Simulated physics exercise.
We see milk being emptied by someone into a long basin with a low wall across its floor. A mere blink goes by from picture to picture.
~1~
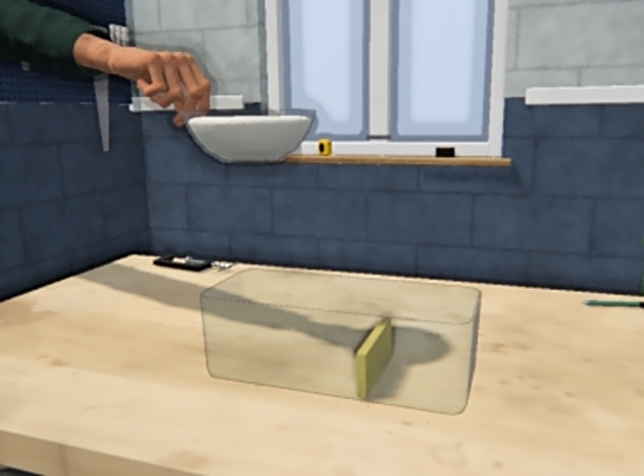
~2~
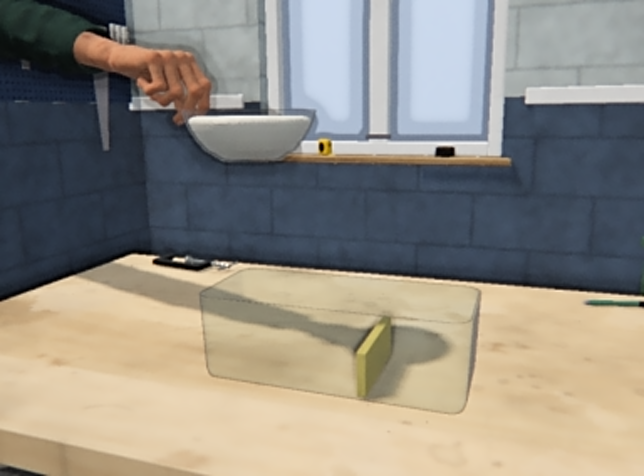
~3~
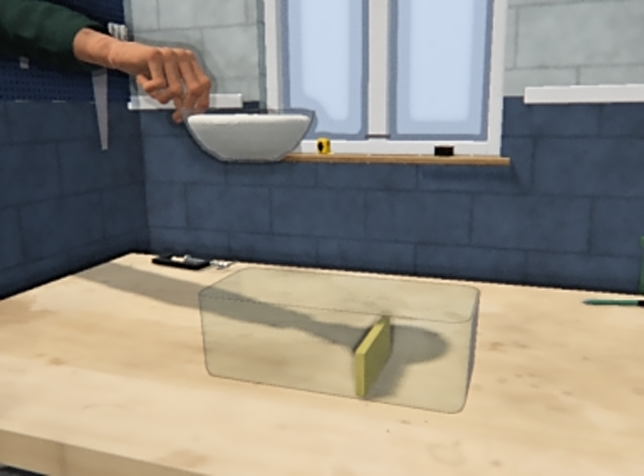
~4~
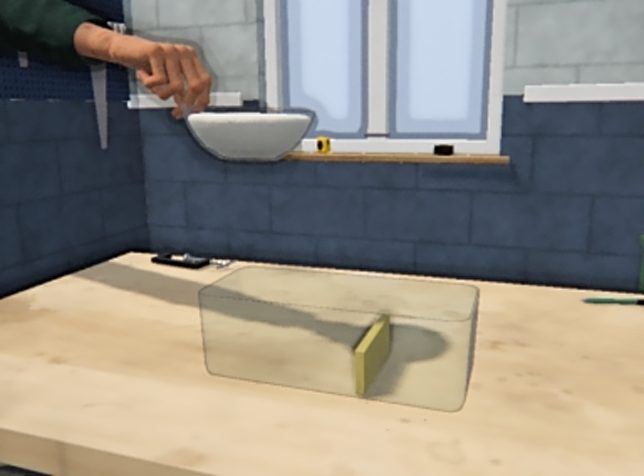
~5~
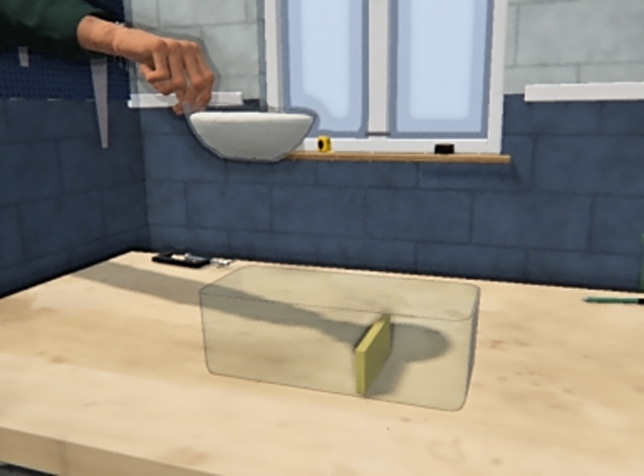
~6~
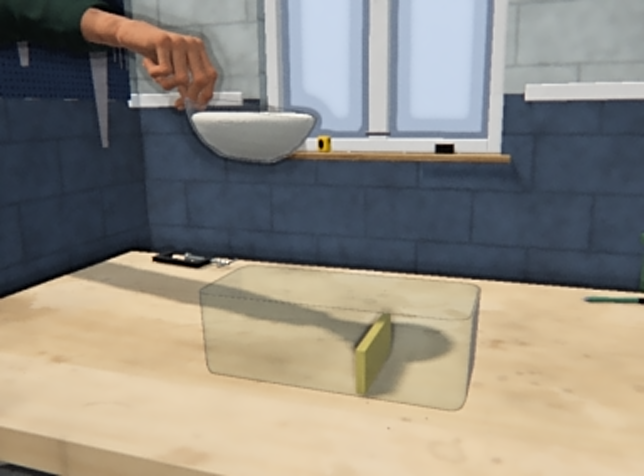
At first, a hand holds a white bowl level and nearly still above a wooden table, up and to the left of a long, clear basin with a low yellowish wall across its floor. Then the hand slowly tilts the bowl slightly down to the right, while the basin stays still.
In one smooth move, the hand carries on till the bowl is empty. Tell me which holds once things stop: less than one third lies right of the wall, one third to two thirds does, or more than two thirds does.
One third to two thirds lies right of the wall.
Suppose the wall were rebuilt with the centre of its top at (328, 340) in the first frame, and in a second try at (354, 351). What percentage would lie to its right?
It works out to around 90 per cent for the first and around 65 per cent for the second.
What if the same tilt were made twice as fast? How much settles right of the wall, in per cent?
Roughly 30 percent.
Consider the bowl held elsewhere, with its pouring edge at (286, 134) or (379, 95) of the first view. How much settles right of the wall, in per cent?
Close to 0 % for the first start and close to 85 % for the second.
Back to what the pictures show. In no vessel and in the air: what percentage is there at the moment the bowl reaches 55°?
Something close to 40 percent of it.
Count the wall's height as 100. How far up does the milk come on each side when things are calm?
Roughly 20 left of the wall, roughly 40 right of it.
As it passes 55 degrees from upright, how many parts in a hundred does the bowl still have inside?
Some 40 per cent.
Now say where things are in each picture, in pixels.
It leans 0°; its right rim is at (311, 112); the milk meets the walls at (200, 119) and (310, 119); the long basin's rim runs from (223, 283) to (477, 307); the wall's top is at (376, 335), in the first picture.
It leans 0°; its right rim is at (311, 112); the milk meets the walls at (200, 119) and (309, 119), in the second picture.
It leans 2°; its right rim is at (311, 113); the milk meets the walls at (199, 118) and (309, 119), in the third picture.
It leans 4°; its right rim is at (311, 114); the milk meets the walls at (200, 116) and (309, 118), in the fourth picture.
It leans 6°; its right rim is at (312, 116); the milk meets the walls at (201, 115) and (311, 117), in the fifth picture.
It leans 10°; its right rim is at (313, 120); the milk meets the walls at (203, 116) and (313, 118), in the sixth picture.
A moment on, the bowl is tipped part way and 38 per cent is still to pour, 9 is left of the wall and 12 right of it.
Next, the bowl is tipped on its side and 1 per cent is still to pour, 43 is left of the wall and 47 right of it.
Then the bowl is tipped on its side and 0 per cent is still to pour, 50 is left of the wall and 48 right of it.
Later the bowl is tipped on its side and 0 per cent is still to pour, 50 is left of the wall and 48 right of it.
Finally, 50 per cent lies left of the wall, 48 right of it and 2 outside.
